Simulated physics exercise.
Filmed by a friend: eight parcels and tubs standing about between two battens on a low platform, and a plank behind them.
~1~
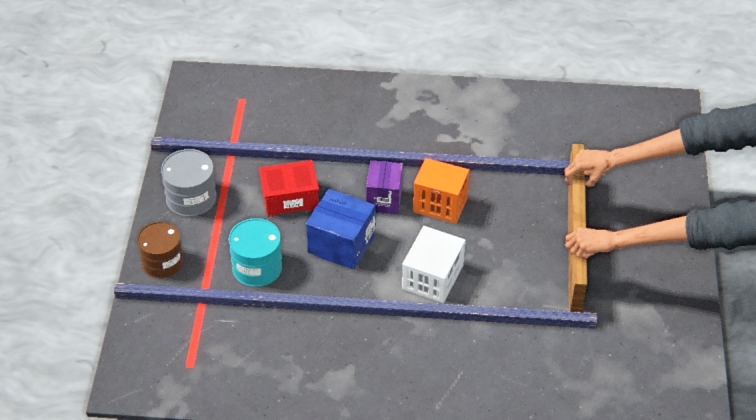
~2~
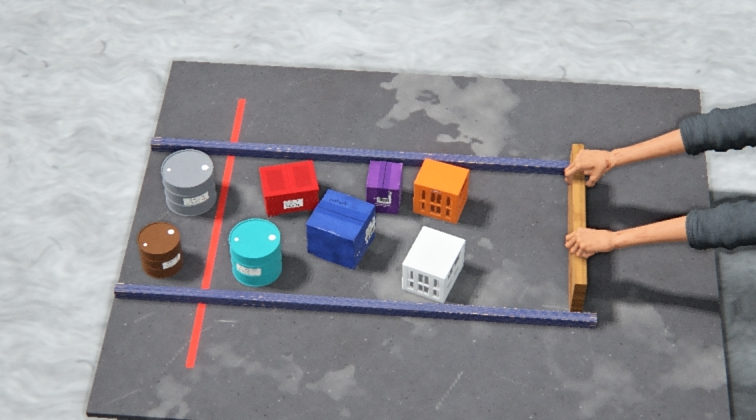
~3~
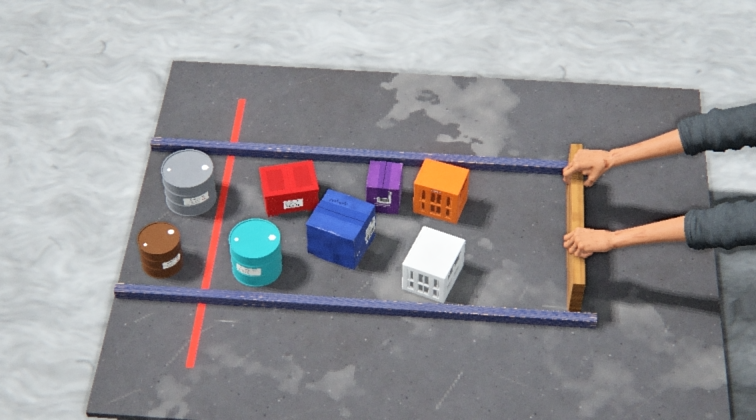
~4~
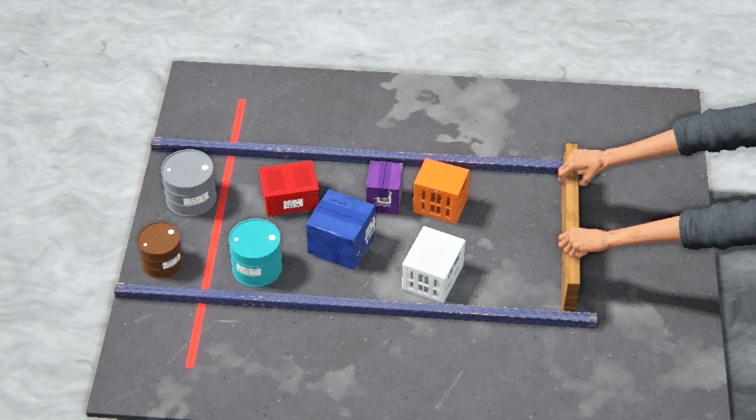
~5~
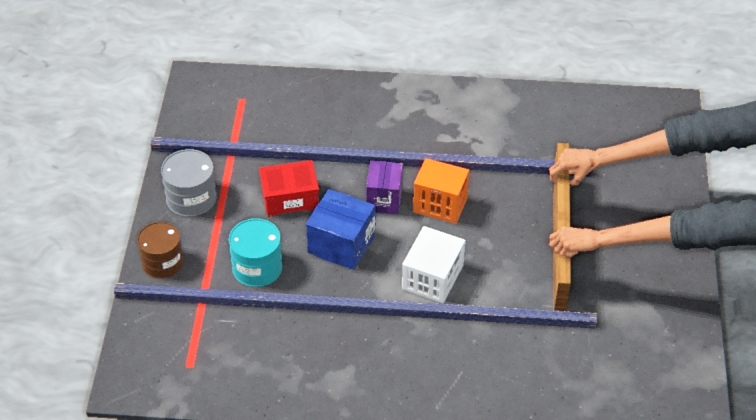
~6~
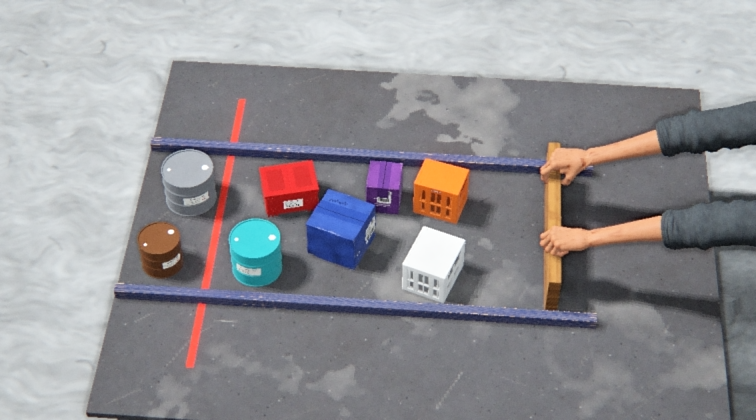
On a low grey platform, two hands slide a wooden plank slightly left between two battens.
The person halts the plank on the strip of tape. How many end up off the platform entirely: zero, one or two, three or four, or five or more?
Three or four.
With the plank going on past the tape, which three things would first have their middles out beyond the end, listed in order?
That would be the grey canister, followed by the brown canister and then the red tote.
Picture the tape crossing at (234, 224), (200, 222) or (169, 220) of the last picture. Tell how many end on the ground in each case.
Ground tally per try: 3 / 4 / 6.
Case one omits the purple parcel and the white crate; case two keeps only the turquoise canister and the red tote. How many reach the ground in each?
The count is 2 in one try and 1 in the other, in that order.
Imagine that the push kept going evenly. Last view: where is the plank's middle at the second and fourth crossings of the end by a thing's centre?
(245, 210) and (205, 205).
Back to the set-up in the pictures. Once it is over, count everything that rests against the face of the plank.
Contact count: 2.
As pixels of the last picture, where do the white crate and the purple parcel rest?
The white crate ends up near (185, 255), and the purple parcel near (162, 172).
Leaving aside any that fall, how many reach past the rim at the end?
The figure is 2.
Soon after, none off yet; brown canister at rest near (161, 250); grey canister at rest near (189, 183); turquoise canister at rest near (256, 253).
In the end, the number that fall off is three or four; gone, red tote, grey canister and brown canister.
